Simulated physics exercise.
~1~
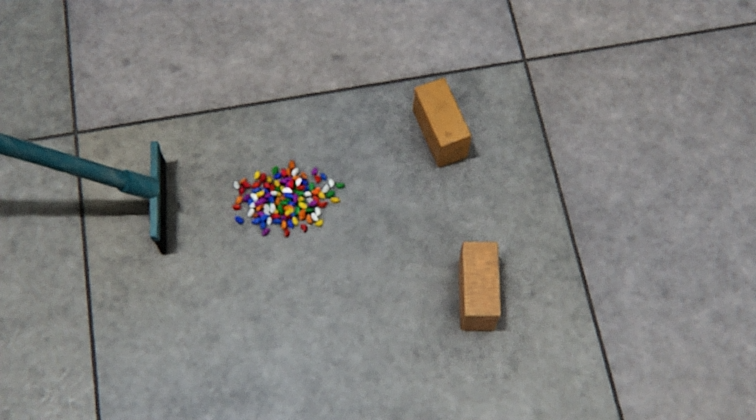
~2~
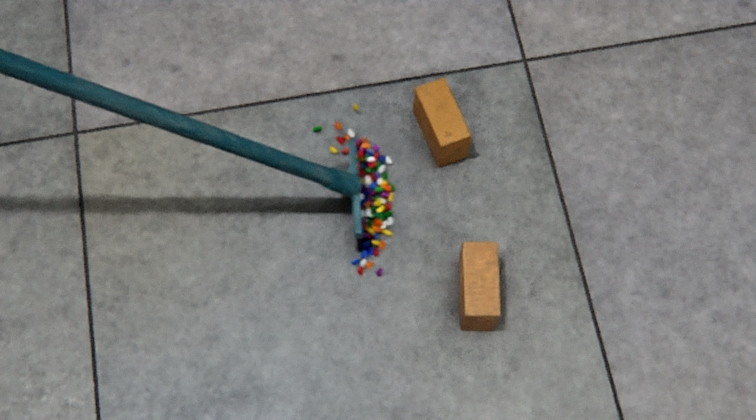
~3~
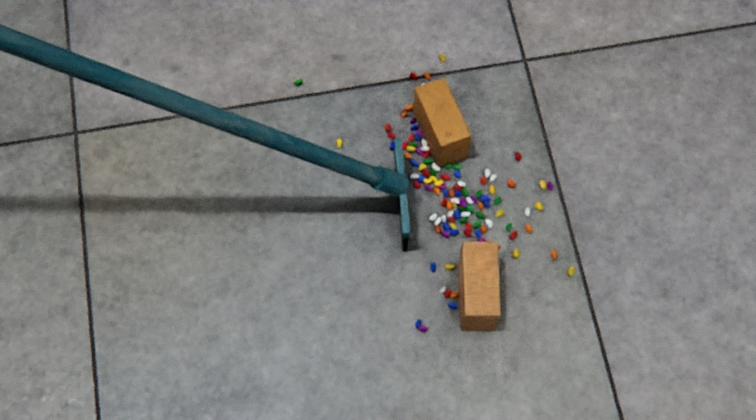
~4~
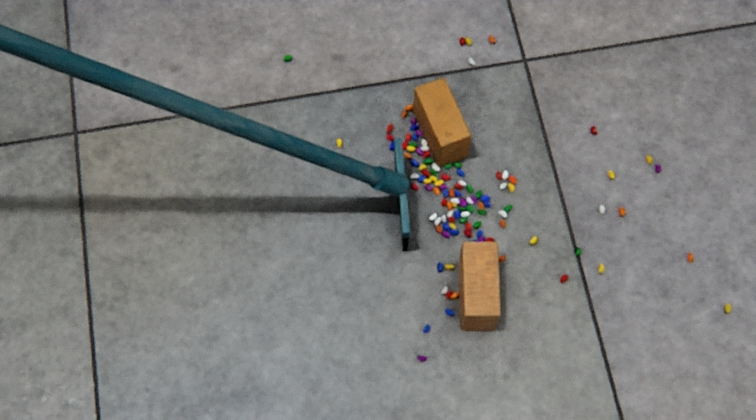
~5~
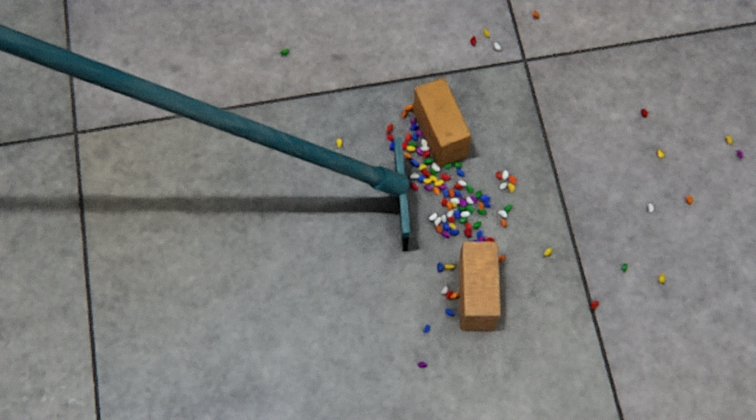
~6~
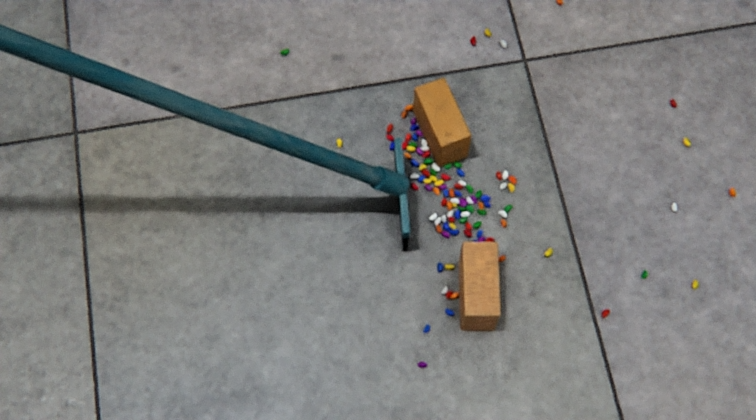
To begin with, a teal squeegee stands at the left on a gray tiled floor, with a pile of colorful jelly beans to its right and two wooden blocks beyond them. The squeegee slides right and gathers the candies into a narrow band along its blade. It pushes on and stops just short of the blocks, as the beans crowd into the gap and some scatter past. While the squeegee stays put, loose beans roll farther across the tiles to the right. Finally they slow down, leaving a dense cluster between the blade and the blocks and several strays spread beyond.
